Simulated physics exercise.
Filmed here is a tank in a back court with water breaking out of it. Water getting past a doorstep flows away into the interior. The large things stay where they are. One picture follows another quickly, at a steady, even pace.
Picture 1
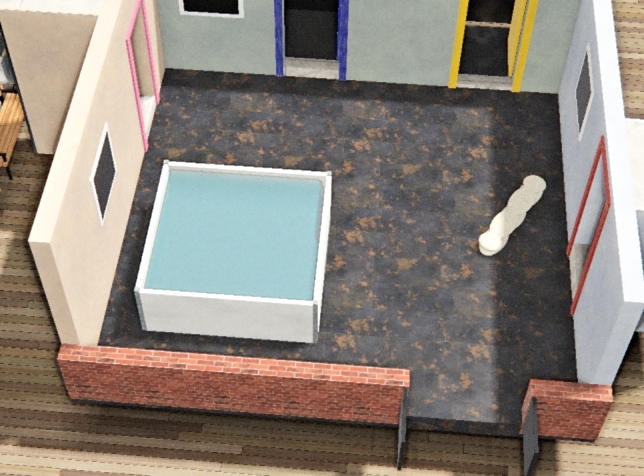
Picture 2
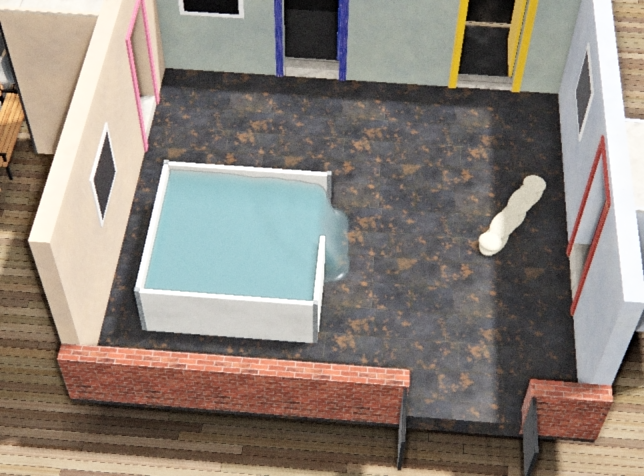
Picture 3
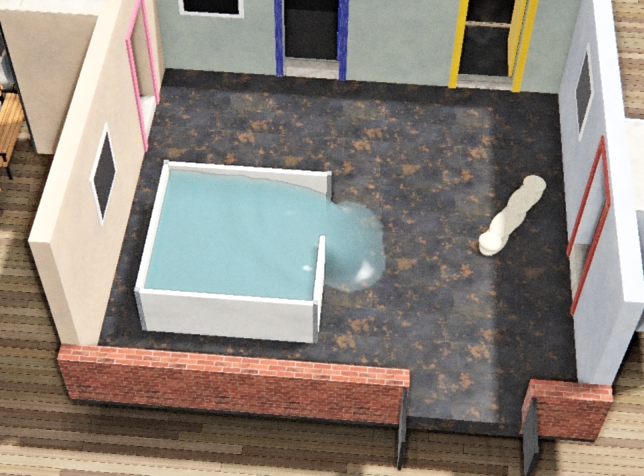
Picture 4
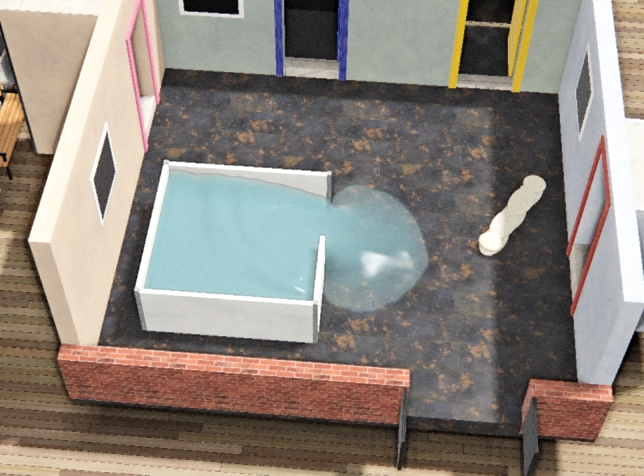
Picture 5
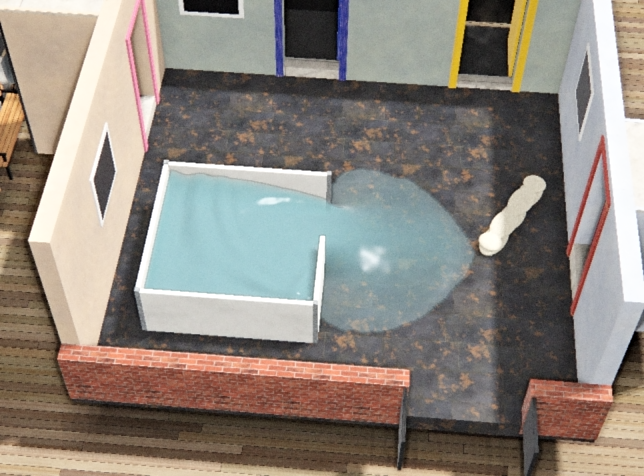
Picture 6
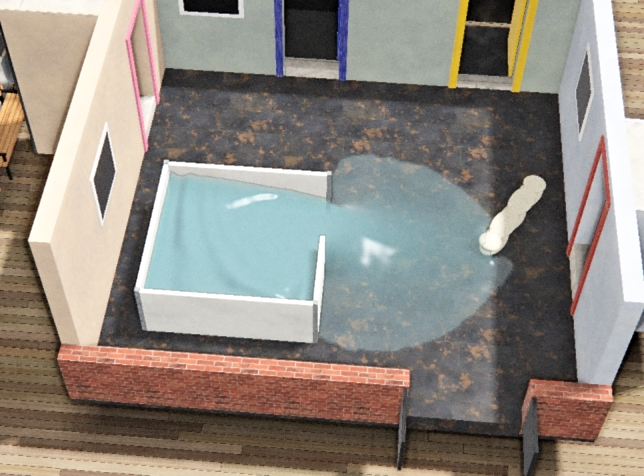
To begin with, a white-walled tank of blue water sits whole and still on the dark floor of a walled court. Water then breaks out through a gap in its right side and spreads rightward in a widening, rounded sheet, reaching a pale, twisted object and spreading past its lower end.
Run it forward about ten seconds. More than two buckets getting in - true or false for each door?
Pink door: False; yellow door: True; blue door: False; red door: False.
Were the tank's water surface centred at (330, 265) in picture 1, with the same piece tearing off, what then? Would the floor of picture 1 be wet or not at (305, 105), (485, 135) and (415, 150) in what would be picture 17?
Parched, soaked, parched.
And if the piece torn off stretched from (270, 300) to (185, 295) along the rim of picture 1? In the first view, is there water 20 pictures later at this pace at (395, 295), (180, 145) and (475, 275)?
The first spot is soaked, the second soaked and the third soaked.
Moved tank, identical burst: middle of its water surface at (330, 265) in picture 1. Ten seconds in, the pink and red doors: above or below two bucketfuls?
Log: Pink misses the mark; red breaks the limit.
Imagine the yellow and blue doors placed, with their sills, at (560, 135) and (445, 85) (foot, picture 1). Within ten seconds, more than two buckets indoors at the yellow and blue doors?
As it turns out, the yellow door runs past it while the blue door keeps within it.
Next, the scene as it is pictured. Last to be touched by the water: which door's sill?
Last comes the pink one.
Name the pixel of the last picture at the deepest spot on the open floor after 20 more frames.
Pointing at (531, 95).
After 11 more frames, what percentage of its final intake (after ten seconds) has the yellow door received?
About 0 per cent.
A moment on, water covers 40 % of the floor; the pink door not reached, the yellow door not reached, the blue door not reached, the red door wet at the sill, nothing in.
Next, water covers 50 % of the floor; the pink door not reached, the yellow door under two buckets in, the blue door not reached, the red door under two buckets in.
Then, water covers 55 % of the floor; the pink door not reached, the yellow door over two buckets in, the blue door not reached, the red door under two buckets in.
Later, water covers 95 % of the floor; the pink door wet at the sill, nothing in, the yellow door far over two buckets in, the blue door wet at the sill, nothing in, the red door under two buckets in.
In the end, water covers 95 % of the floor; the pink door wet at the sill, nothing in, the yellow door far over two buckets in, the blue door wet at the sill, nothing in, the red door under two buckets in.
